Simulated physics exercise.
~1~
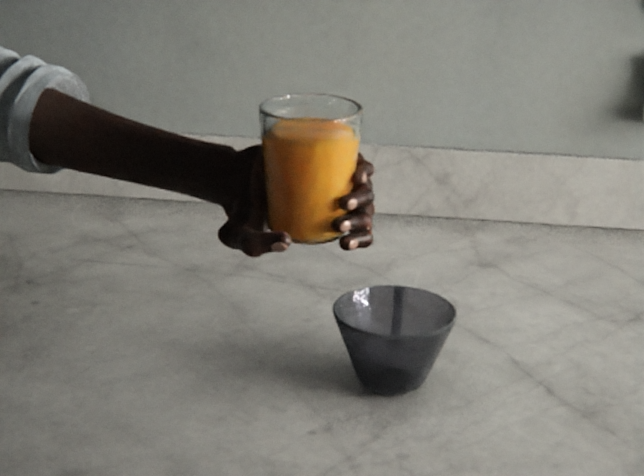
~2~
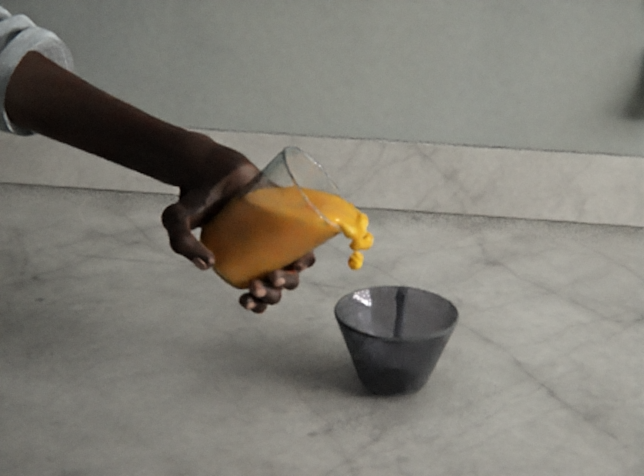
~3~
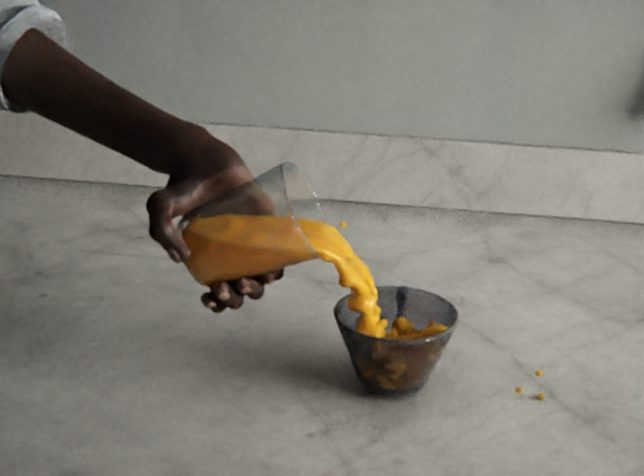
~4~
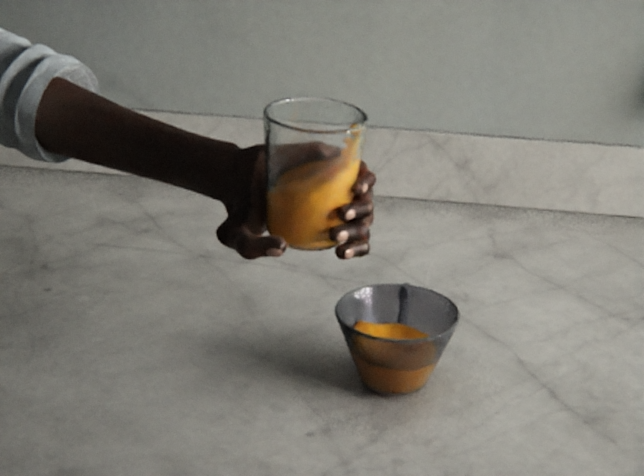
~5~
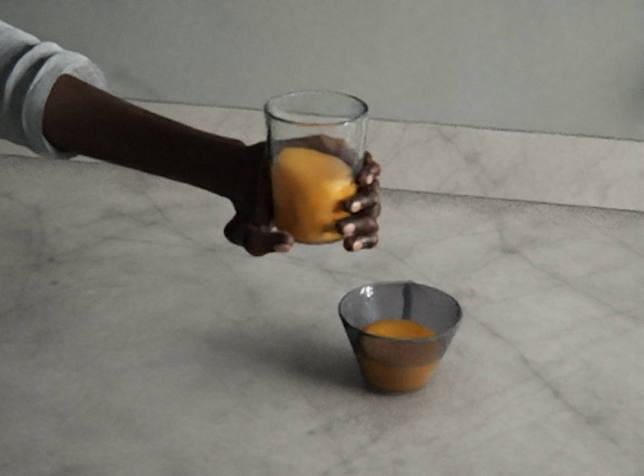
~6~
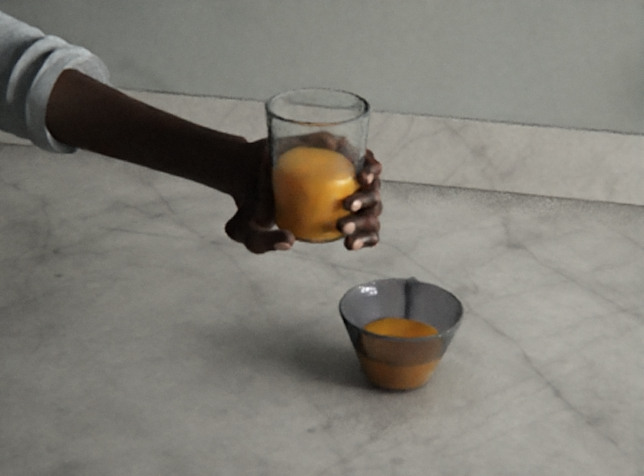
On a marble worktop, a hand tips orange juice into a cup, then levels the half-full glass.
